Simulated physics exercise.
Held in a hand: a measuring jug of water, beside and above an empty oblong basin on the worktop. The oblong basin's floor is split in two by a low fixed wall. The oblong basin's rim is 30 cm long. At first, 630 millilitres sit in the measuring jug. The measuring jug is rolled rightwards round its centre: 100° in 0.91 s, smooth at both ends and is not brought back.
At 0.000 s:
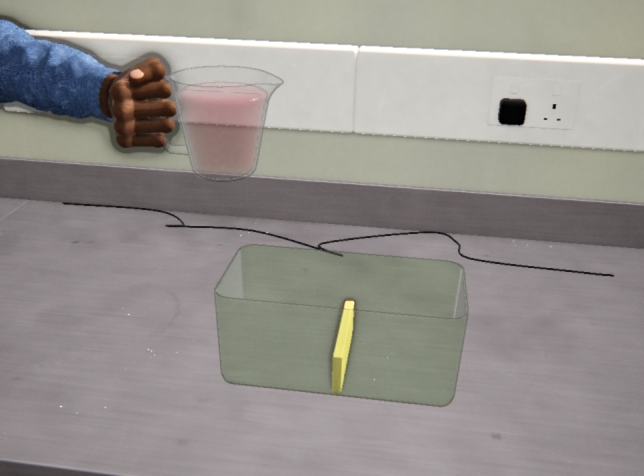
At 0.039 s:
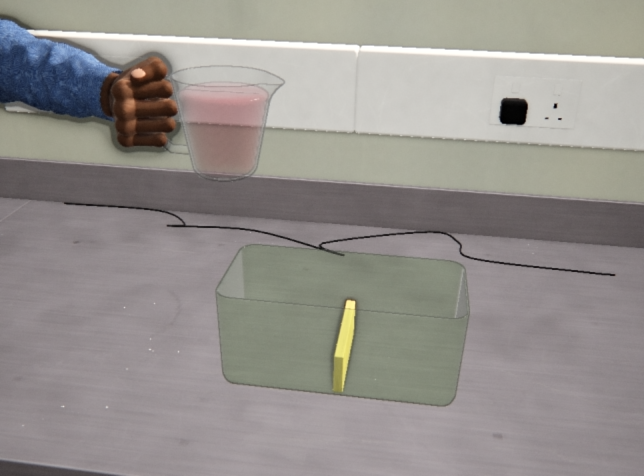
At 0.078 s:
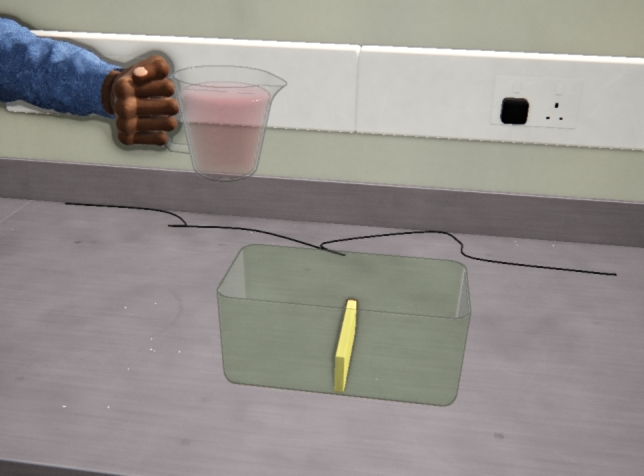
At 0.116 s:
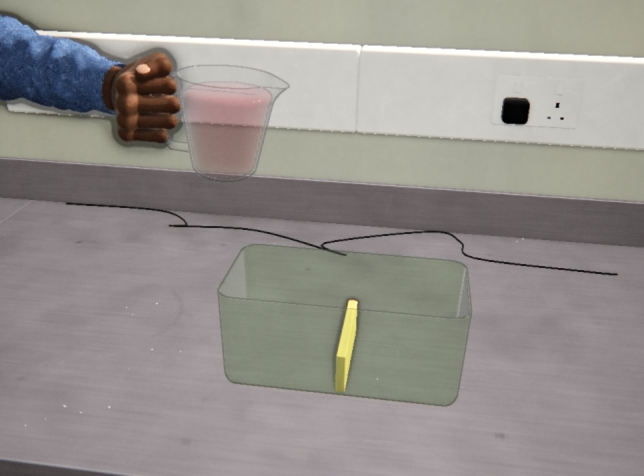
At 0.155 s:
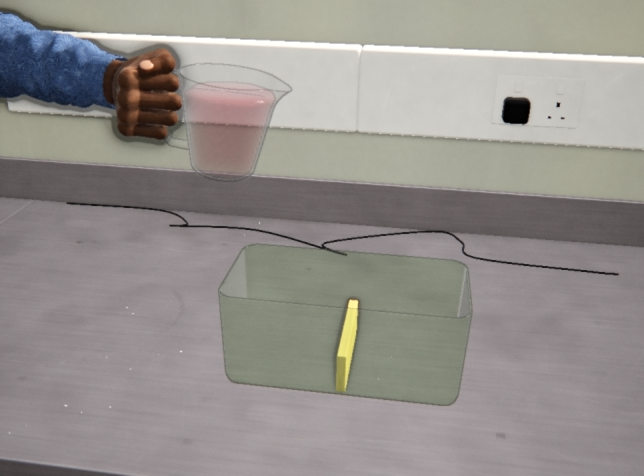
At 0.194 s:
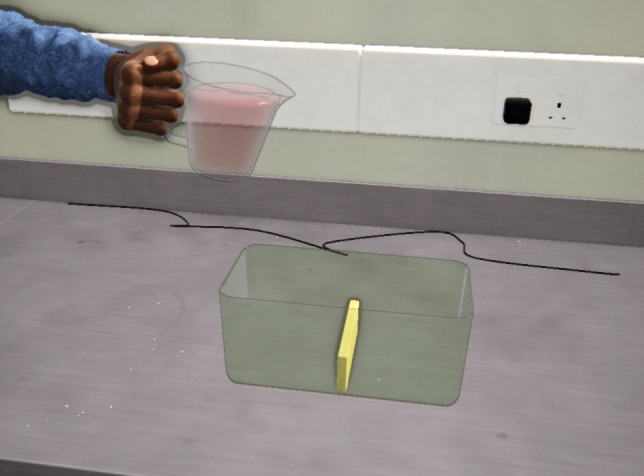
At the start, a hand in a blue sleeve holds a clear measuring jug of pinkish liquid upright, above and to the left of an empty oblong basin with a yellow strip at its middle. The hand then slowly tilts the jug slightly to the right, while the basin stays still on the worktop.
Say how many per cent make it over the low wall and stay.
About 47 per cent makes it over and stays.
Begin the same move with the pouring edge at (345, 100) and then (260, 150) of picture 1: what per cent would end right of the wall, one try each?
It comes to 95 per cent, and then 0 per cent.
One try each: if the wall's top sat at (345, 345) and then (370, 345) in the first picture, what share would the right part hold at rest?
The first try gives 50 percent and the second 10 percent.
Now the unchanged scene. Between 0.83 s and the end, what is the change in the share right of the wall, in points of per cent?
It ends up higher by roughly 9.
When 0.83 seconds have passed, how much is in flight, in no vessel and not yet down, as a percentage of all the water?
Near 26 percent.
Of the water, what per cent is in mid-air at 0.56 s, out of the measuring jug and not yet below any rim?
Around 24 in a hundred.
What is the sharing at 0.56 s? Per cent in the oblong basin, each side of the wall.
Around 1 percent on the left and 2 on the right.
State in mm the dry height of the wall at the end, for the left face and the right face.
Close to 38 mm left and close to 40 mm right.
Then, 0.56 s in, the tilt is 68° and 73 per cent is still to pour, 1 is left of the wall and 2 right of it.
Then, 0.83 s in, the tilt is 98° and 19 per cent is still to pour, 17 is left of the wall and 39 right of it.
Then, 1.11 s in, the tilt is 100° and 1 per cent is still to pour, 49 is left of the wall and 47 right of it.
Then, 1.41 s in, the tilt is 100° and 0 per cent is still to pour, 51 is left of the wall and 47 right of it.
Finally, 51 per cent lies left of the wall, 47 right of it and 1 outside.
